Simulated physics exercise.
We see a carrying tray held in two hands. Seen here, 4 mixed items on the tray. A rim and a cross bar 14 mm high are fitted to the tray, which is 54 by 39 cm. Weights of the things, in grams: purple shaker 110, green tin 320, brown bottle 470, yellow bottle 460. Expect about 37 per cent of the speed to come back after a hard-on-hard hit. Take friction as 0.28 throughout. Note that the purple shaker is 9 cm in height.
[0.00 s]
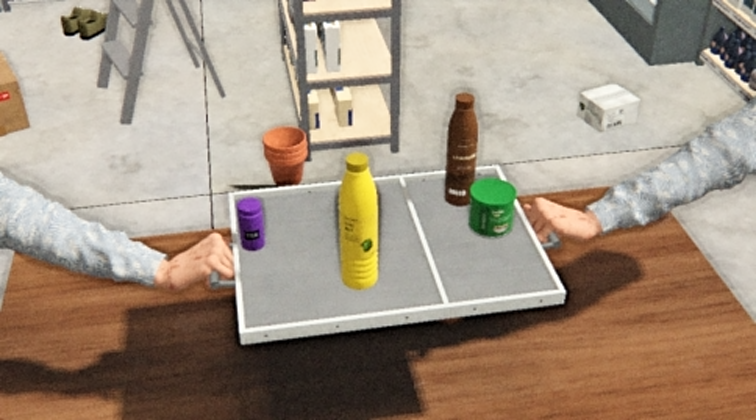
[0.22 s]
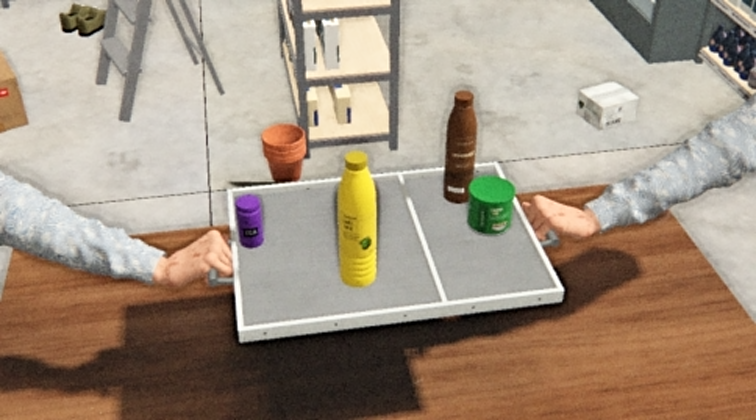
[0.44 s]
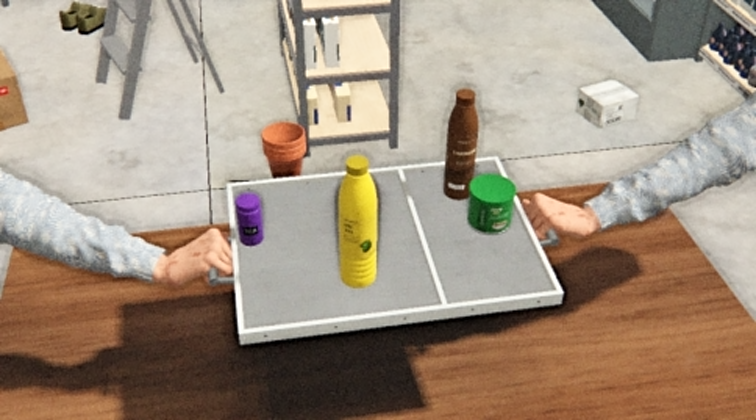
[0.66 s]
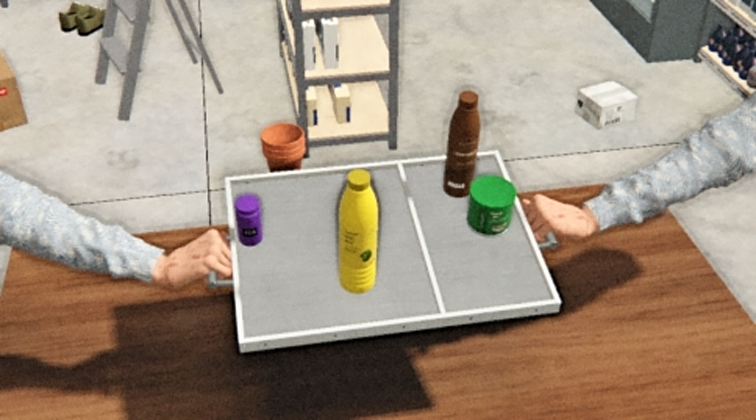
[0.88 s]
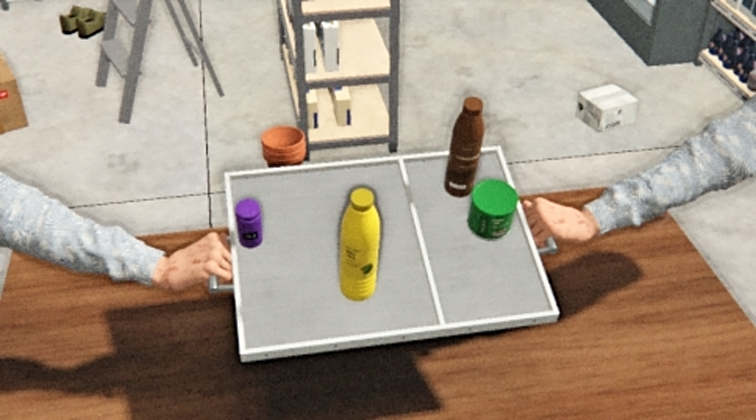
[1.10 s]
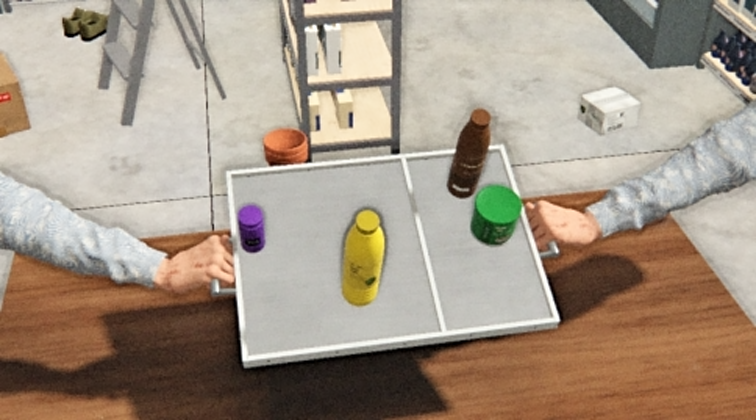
Two hands tilted a white-rimmed tray steadily toward the viewer over a wooden table, after first holding it level, while the yellow bottle, purple shaker, brown bottle and green tin leaned along with it.
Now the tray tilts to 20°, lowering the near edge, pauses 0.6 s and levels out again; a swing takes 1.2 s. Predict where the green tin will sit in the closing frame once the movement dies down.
I would say around (521, 268).
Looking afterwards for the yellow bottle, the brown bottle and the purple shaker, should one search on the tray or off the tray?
When everything stops, the yellow bottle is out of bounds, the brown bottle is still in bounds, and the purple shaker is out of bounds.
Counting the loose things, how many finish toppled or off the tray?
3 of them.
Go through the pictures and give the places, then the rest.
The first picture shows tray level; green tin (492, 209); purple shaker (251, 224).
The second picture shows tray level; yellow bottle (357, 220); purple shaker (250, 222).
The third picture shows tray at 3°, near edge down; brown bottle (462, 145); yellow bottle (358, 222).
The fourth picture shows tray at 9°, near edge down; purple shaker (249, 221); brown bottle (463, 145).
The fifth picture shows tray at 15°, near edge down; yellow bottle (360, 245); purple shaker (249, 224).
The sixth picture shows tray at 19°, near edge down; green tin (495, 216); brown bottle (470, 154) tipped 5° from how it sat.
After 1.50 s, tray at 20°, near edge down; yellow bottle now off the tray; green tin slid 14 cm near (520, 278); brown bottle on its side.
After 1.90 s, tray at 20°, near edge down; purple shaker now off the tray; green tin slid 17 cm near (519, 294); brown bottle on its side.
After 2.40 s, tray at 13°, near edge down; green tin slid 17 cm near (521, 286); brown bottle on its side.
At rest (3.6 s), off the tray, purple shaker and yellow bottle; tipped over on the tray, brown bottle; not toppled but over 5 cm from the start, green tin. Seen from the same camera at the end, green tin near (521, 268).
